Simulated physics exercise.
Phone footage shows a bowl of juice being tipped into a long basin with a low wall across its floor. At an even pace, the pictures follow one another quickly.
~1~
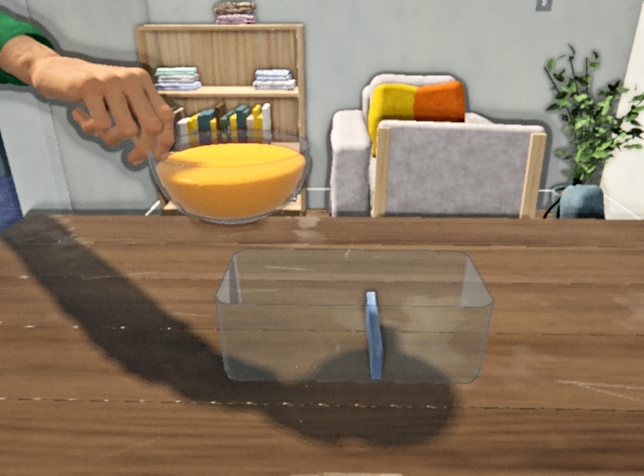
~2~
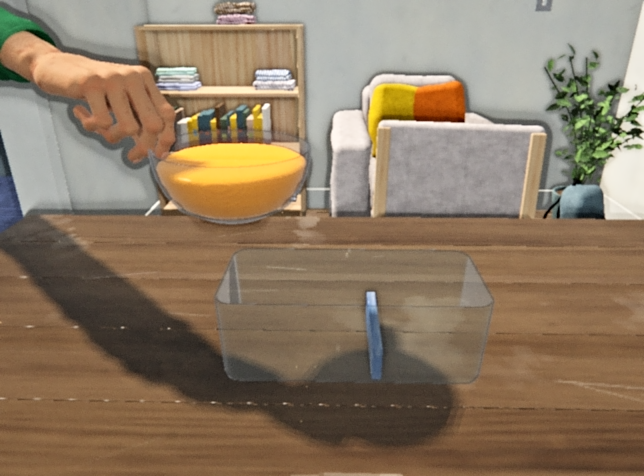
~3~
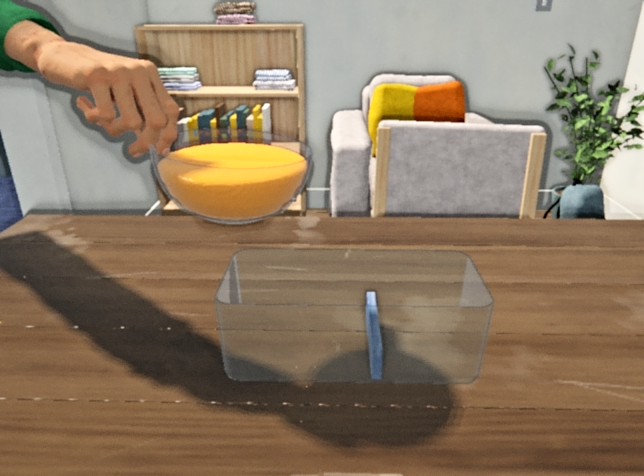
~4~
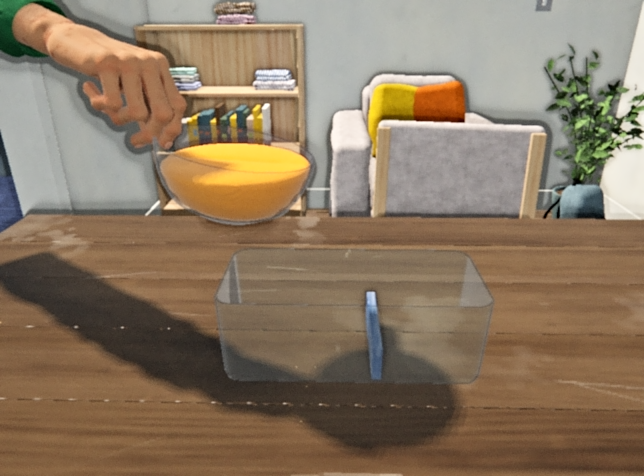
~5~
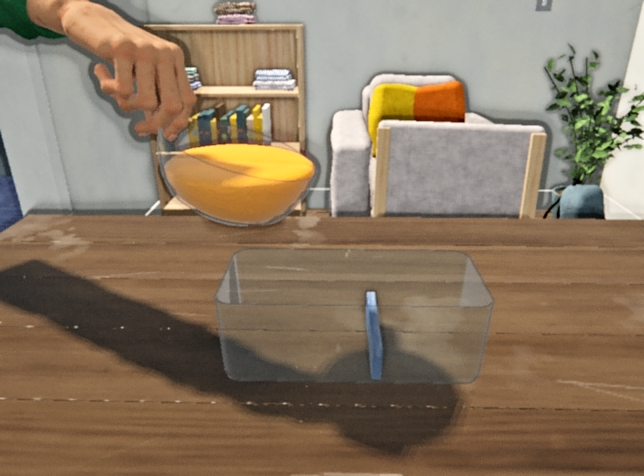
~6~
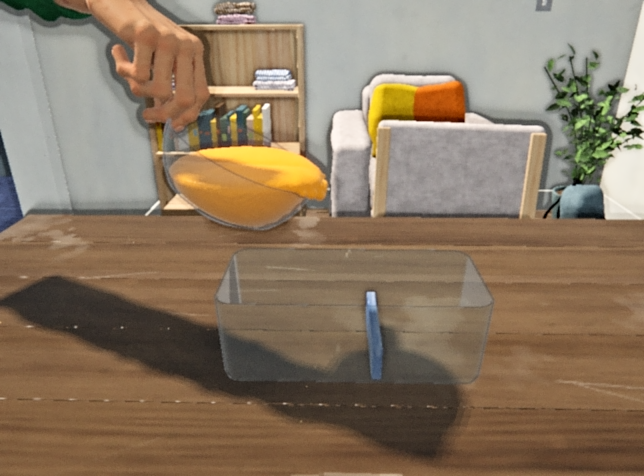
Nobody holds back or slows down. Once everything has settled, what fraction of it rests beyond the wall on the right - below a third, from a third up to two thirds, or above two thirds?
The bottom band.
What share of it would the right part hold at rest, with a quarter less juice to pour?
It would be somewhere near 10 %.
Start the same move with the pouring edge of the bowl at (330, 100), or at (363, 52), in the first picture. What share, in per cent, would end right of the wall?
Roughly 55 per cent, then roughly 70 per cent.
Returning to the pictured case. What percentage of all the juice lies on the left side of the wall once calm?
About 70 per cent.
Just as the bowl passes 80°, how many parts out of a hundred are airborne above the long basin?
Near 30 parts in a hundred.
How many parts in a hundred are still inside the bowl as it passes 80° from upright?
It keeps around 25 per cent at that angle.
A moment on, the tilt is 80° and 23 per cent is still to pour, 29 is left of the wall and 19 right of it.
Next, the tilt is 101° and 1 per cent is still to pour, 70 is left of the wall and 22 right of it.
Then the tilt is 102° and 0 per cent is still to pour, 73 is left of the wall and 24 right of it.
Later the tilt is 102° and 0 per cent is still to pour, 72 is left of the wall and 24 right of it.
Finally, 72 per cent lies left of the wall, 24 right of it and 3 outside.
